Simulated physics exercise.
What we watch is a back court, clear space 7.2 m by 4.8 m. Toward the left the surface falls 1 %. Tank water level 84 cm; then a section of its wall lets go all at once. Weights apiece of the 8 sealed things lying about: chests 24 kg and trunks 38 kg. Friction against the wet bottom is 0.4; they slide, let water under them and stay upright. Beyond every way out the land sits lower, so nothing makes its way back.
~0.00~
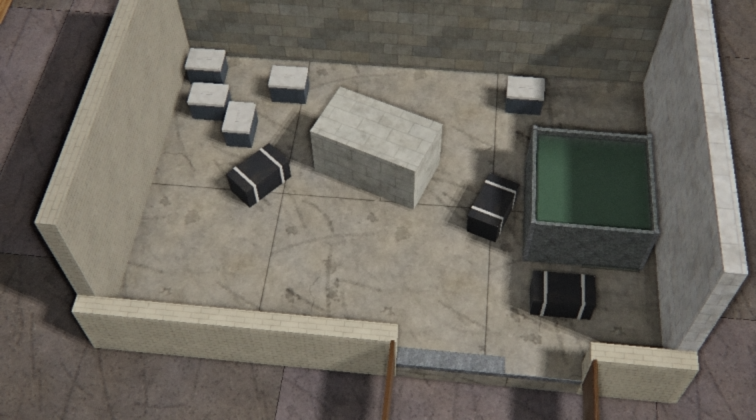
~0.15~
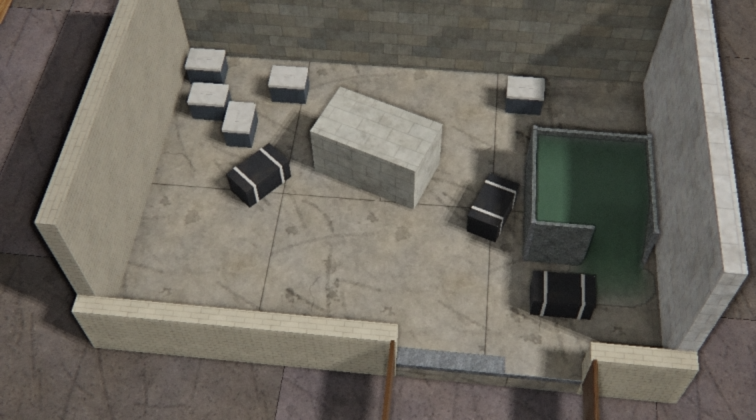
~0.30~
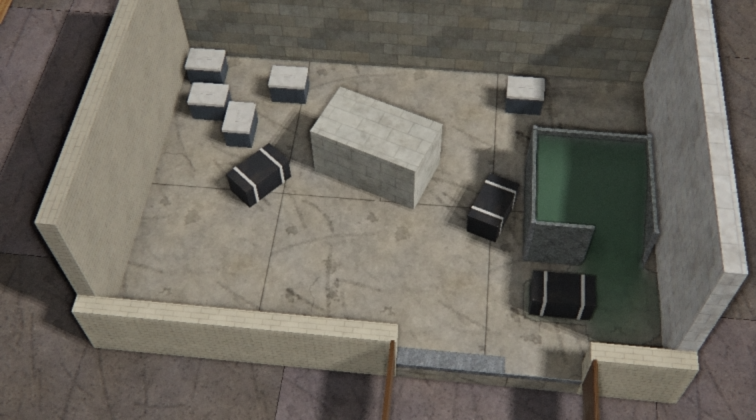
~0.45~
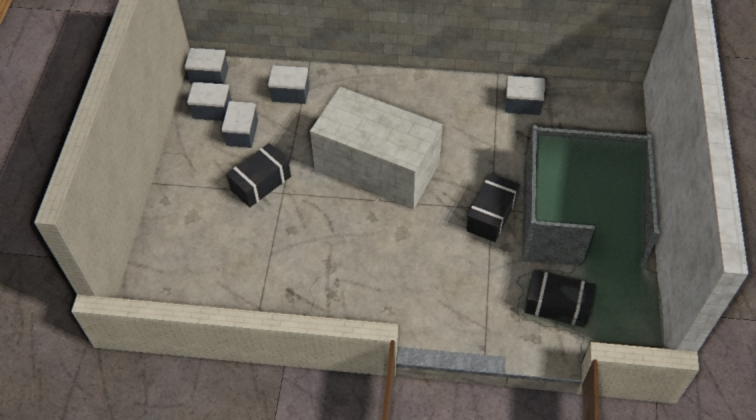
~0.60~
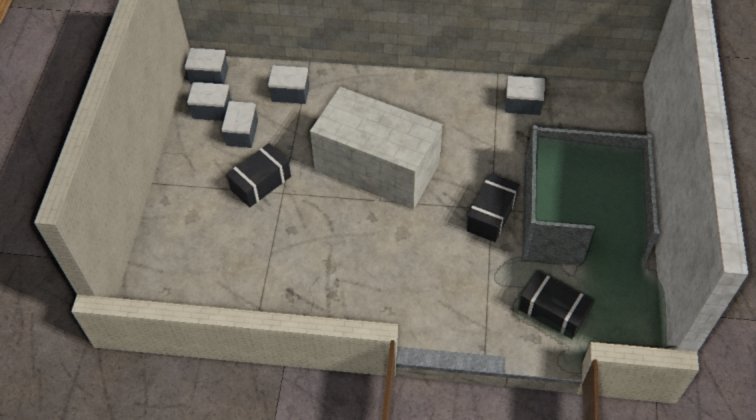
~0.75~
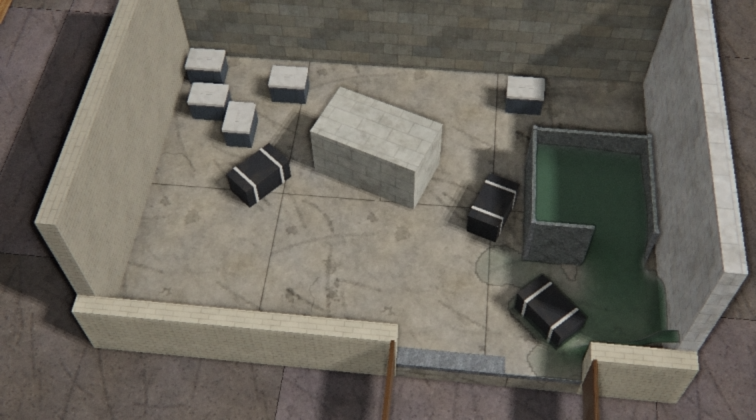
Green water spreads from a grey stone tank at the right of a walled, pale-floored court, seen from high above by a still camera, after part of the tank's near wall disappears. A black trunk with pale bands, just below the tank, turns and slides a short way left and towards the viewer as water surrounds it. Two similar black trunks, a large pale block and five small white-topped chests stay put.
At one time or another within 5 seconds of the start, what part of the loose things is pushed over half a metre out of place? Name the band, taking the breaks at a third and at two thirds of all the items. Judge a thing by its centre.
The answer is the lowest band, under a third.
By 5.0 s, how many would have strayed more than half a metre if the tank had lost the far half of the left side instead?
In that case the number is 3.
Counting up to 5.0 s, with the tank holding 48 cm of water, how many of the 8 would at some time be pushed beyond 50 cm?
I count 1 of them in that case.
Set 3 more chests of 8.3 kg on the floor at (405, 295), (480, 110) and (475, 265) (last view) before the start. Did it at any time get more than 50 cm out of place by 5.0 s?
In order: Beyond it, within it, beyond it.
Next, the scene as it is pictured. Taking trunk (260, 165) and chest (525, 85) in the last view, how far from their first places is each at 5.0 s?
The first is off by 0 cm, the second by 0 cm.
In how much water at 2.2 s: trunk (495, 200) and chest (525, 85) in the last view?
Around 2 cm and 0 cm.
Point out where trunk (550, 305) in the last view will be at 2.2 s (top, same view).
(400, 269) or thereabouts.
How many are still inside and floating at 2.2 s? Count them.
It comes to 0 of them.
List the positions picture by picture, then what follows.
A trunk at (565, 288) rests on the ground; a chest at (208, 93) rests on the ground; 2.2 m2 under water; 0 of 8 have shifted, in the first frame.
A trunk at (565, 288), on the bottom; a chest at (208, 93) rests on the ground; 2.8 m2 under water; 0 of 8 have shifted, in the second frame.
A trunk at (564, 288), on the bottom; a chest at (208, 93), on the bottom; 3.5 m2 under water; 0 of 8 have shifted, in the third frame.
A trunk at (562, 292) rests on the ground, 6 cm from its start; a chest at (208, 93) rests on the ground; 4.1 m2 under water; 1 of 8 have shifted, in the fourth frame.
A trunk at (558, 298), on the bottom, 18 cm from its start; a chest at (208, 93) rests on the ground; water covers 4.6 m2; 1 of 8 have shifted, in the fifth frame.
A trunk at (552, 305), on the bottom, 31 cm from its start; a chest at (208, 93), on the bottom; water covers 5.0 m2; 1 of 8 have shifted, in the sixth frame.
After 1.1 s 1 of 8 are over 50 cm from their spots; 0 afloat.
After 2.2 s 1 of 8 are over 50 cm from their spots; 0 afloat.
After 3.5 s 1 of 8 are over 50 cm from their spots; 0 afloat.
After 5.0 s 1 of 8 are over 50 cm from their spots, and 1 have been at some point; 0 afloat.
